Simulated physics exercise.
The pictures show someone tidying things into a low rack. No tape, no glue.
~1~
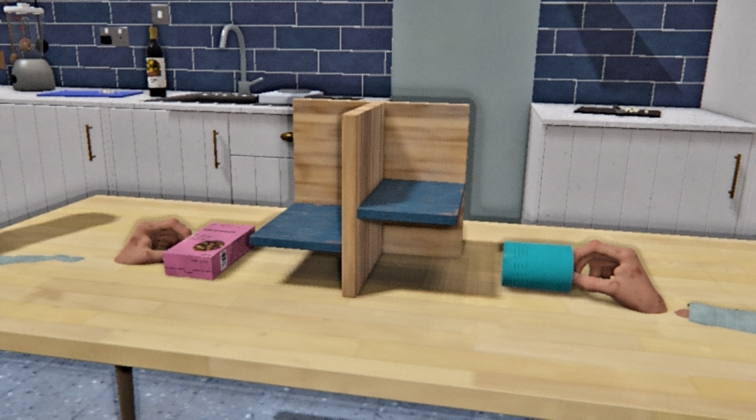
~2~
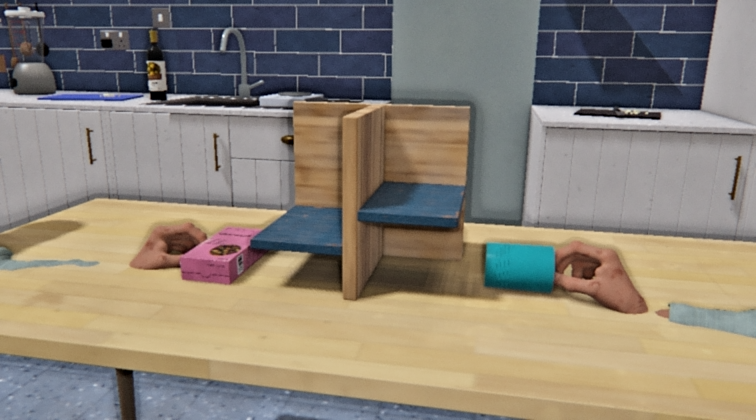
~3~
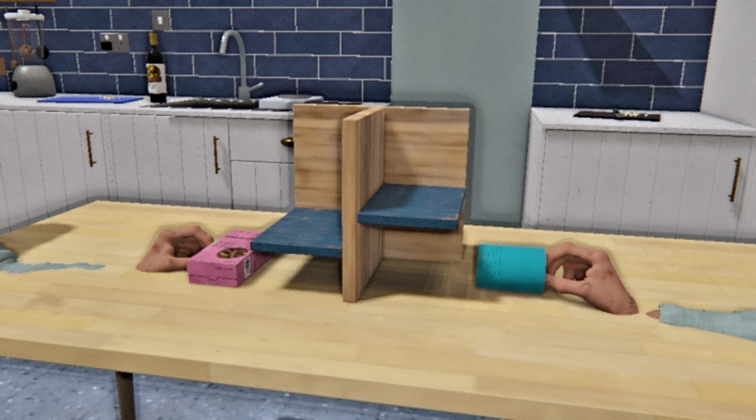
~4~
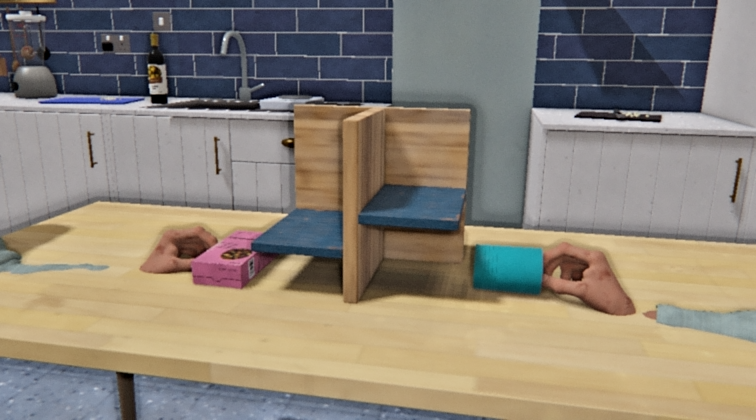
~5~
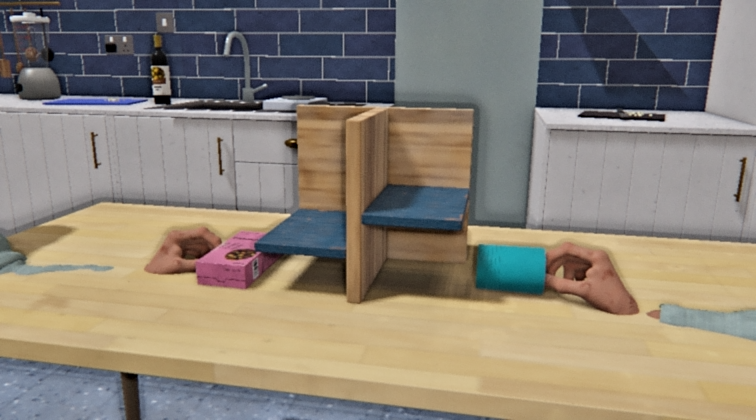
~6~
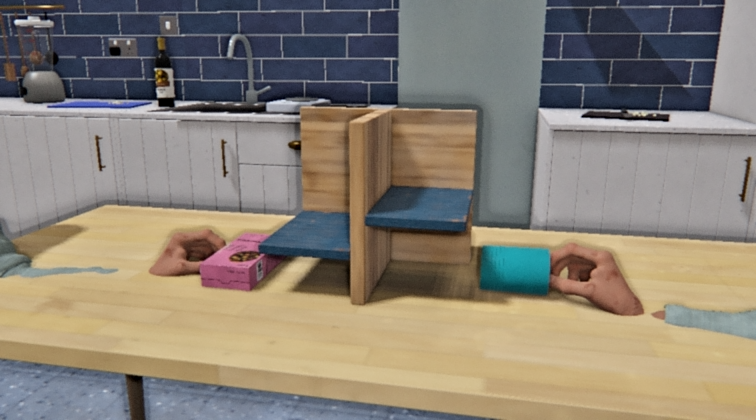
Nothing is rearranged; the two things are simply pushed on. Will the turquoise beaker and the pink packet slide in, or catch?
The turquoise beaker clears the shelf; the pink packet clears the shelf.
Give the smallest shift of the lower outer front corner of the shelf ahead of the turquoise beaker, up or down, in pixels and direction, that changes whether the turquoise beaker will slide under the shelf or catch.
Roughly 32 pixels down.
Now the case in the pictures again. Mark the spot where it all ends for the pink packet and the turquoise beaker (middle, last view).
The pink packet around (312, 265); the turquoise beaker around (427, 264).
Then, 0.32 s past the last view, turquoise beaker sliding up to the opening near (490, 268); pink packet sliding up to the opening near (269, 261).
Then, 0.52 s past the last view, turquoise beaker part of the way in near (458, 266); pink packet part of the way in near (295, 263).
Finally, the turquoise beaker goes under, near (427, 264); the pink packet goes under, near (312, 265).
